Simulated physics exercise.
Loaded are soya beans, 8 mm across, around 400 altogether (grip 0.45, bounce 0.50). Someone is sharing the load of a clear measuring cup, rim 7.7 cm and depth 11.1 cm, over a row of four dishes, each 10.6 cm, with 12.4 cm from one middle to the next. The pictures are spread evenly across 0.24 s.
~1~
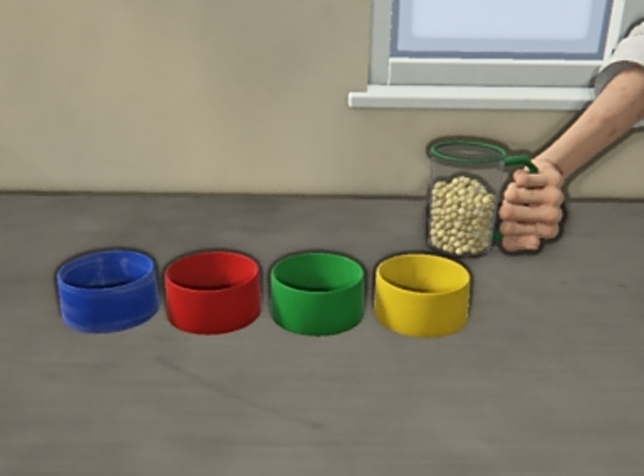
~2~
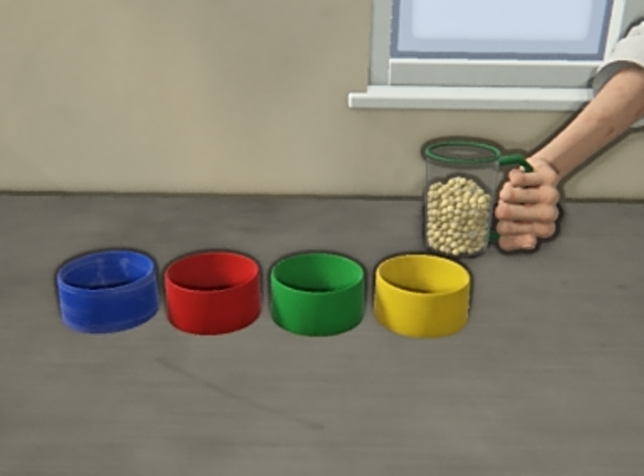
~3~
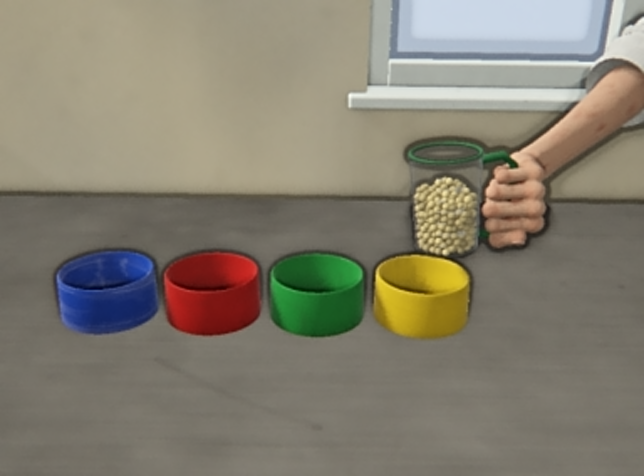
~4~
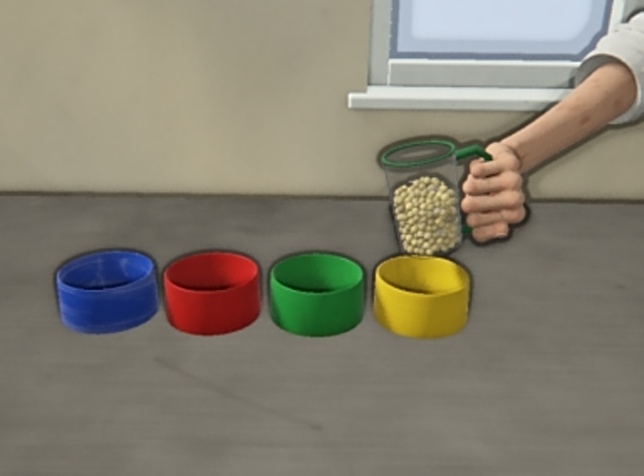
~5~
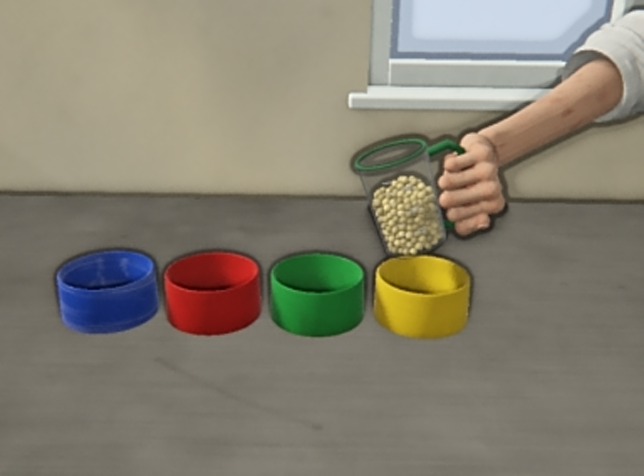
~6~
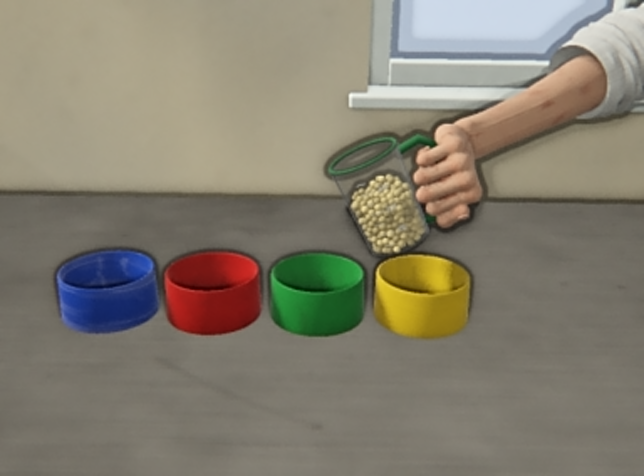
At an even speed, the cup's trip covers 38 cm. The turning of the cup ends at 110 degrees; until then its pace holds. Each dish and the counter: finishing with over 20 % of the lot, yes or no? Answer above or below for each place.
Red dish: Below, blue dish: Above, green dish: Below, yellow dish: Below, counter: Above.
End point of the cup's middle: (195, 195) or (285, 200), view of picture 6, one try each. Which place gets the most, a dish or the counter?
Top receivers, in order: Blue and red.
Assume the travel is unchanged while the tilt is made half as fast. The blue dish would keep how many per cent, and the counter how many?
Blue 80, counter 20.
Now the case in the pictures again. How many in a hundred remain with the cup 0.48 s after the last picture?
It works out to about 100 per cent of the load.
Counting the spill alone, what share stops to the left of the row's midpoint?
The answer is some 100 per cent.
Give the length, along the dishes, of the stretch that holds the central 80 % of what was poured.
About 24 cm.
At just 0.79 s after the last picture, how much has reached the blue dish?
About 30 percent up to now.
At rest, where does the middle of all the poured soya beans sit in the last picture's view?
Close to pixel (62, 308).
Then, 0.29 s after the last picture, tilt 68 degrees; cup holds 100 %.
Then, 0.48 s after the last picture, tilt 95 degrees; cup holds 100 %.
Then, 0.79 s after the last picture, tilt 110 degrees; cup holds 20 %, blue 30 %.
In the end, red 0 %, blue 45 %, green 0 %, yellow 0 %, counter 55 %.
